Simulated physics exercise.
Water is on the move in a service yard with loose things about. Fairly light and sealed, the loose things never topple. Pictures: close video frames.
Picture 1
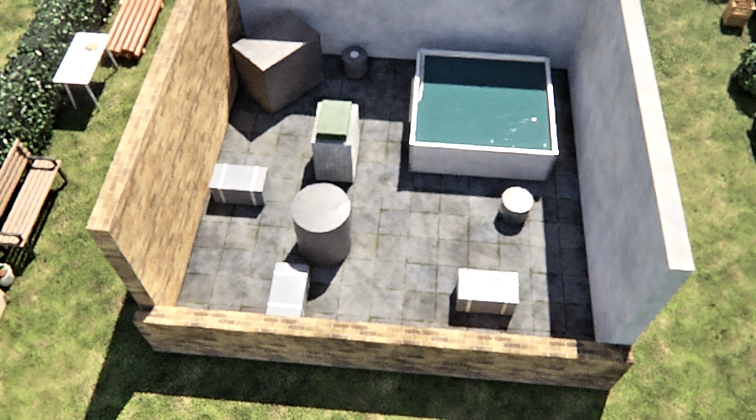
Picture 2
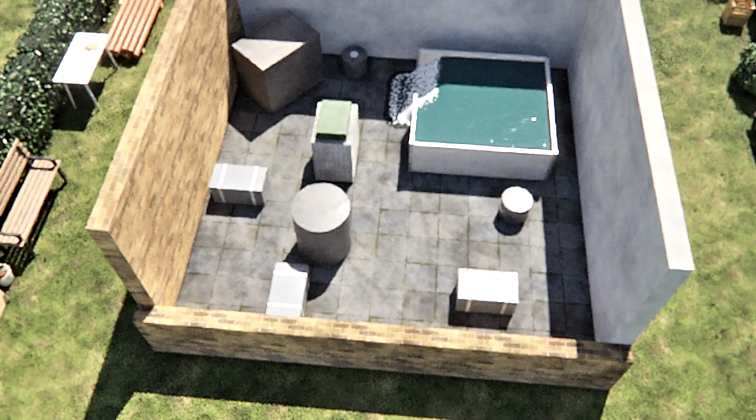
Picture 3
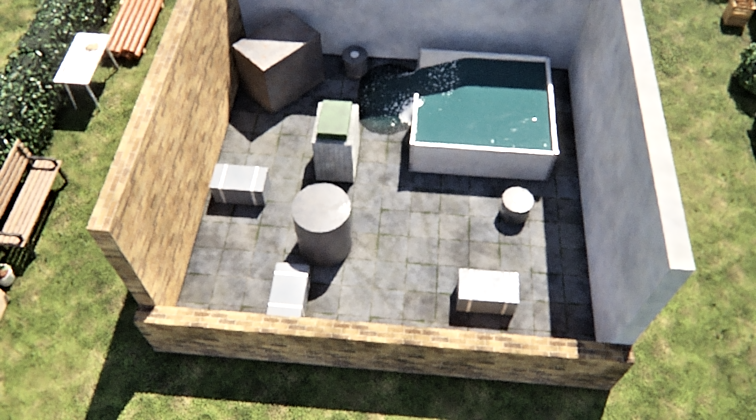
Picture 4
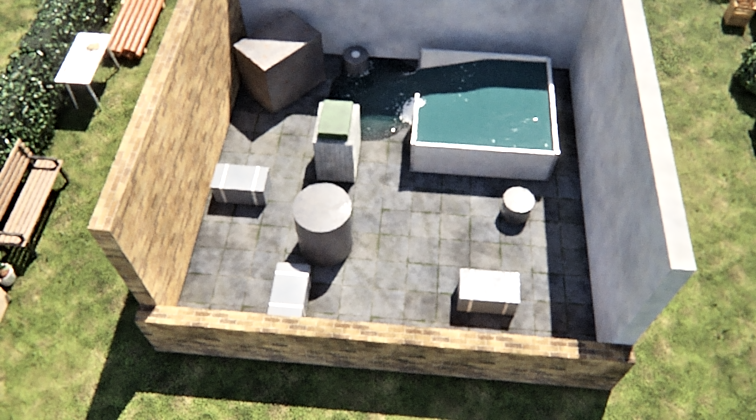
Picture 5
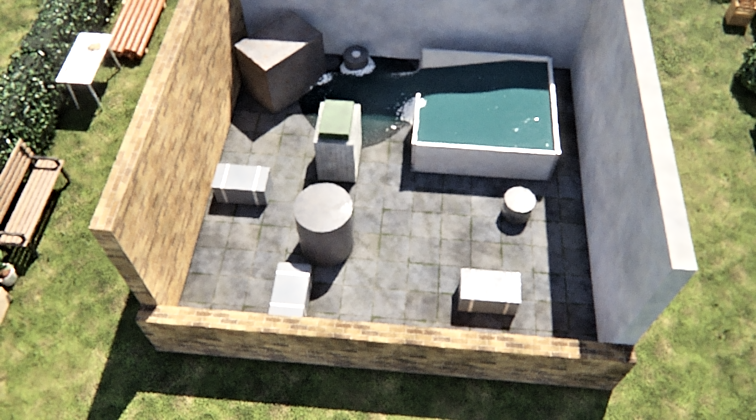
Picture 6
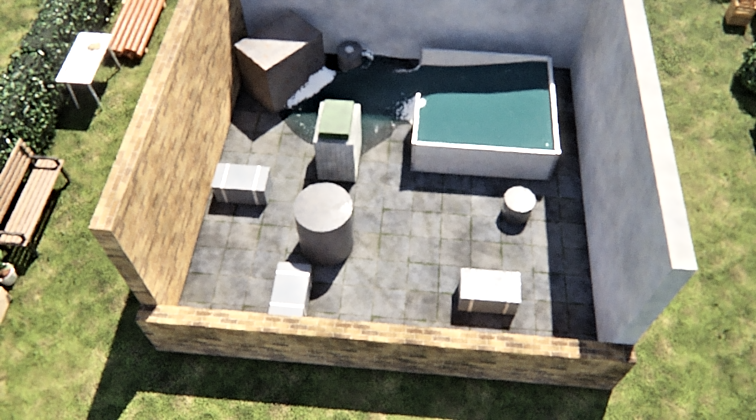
Water pouring from the left side of a raised pool, spreading left across paving past a small round tub toward a large block.
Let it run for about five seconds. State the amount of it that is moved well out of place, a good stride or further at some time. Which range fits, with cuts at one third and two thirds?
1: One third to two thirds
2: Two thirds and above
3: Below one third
One third to two thirds (1).
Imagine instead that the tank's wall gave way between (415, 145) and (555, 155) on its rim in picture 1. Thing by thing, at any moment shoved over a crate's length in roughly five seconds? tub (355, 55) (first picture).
As for this one, it came up short.
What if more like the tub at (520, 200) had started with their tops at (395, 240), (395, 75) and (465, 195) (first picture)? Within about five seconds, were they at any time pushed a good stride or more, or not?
First falls short; second driven off; third falls short.
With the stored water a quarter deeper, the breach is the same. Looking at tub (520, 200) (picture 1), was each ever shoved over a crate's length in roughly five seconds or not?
That one, I'd say: Came up short.
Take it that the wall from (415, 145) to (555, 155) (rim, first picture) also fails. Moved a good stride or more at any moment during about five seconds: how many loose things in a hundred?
Around 80 per cent.
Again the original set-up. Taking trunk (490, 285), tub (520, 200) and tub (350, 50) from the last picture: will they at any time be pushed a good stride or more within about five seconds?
The first comes out not so far, the second not so far, the last driven that far.
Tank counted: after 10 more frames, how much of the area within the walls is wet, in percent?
Something close to 40 per cent.
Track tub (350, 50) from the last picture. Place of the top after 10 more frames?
Approximately at pixel (329, 33).
A moment on, 1 of 5 are well off their spots; 1 afloat.
Next, 0 of 5 are well off their spots; 1 afloat.
Later, 2 of 5 are well off their spots; 2 afloat.
In the end, 3 of 5 are well off their spots, and 3 have been at some point; 0 afloat.
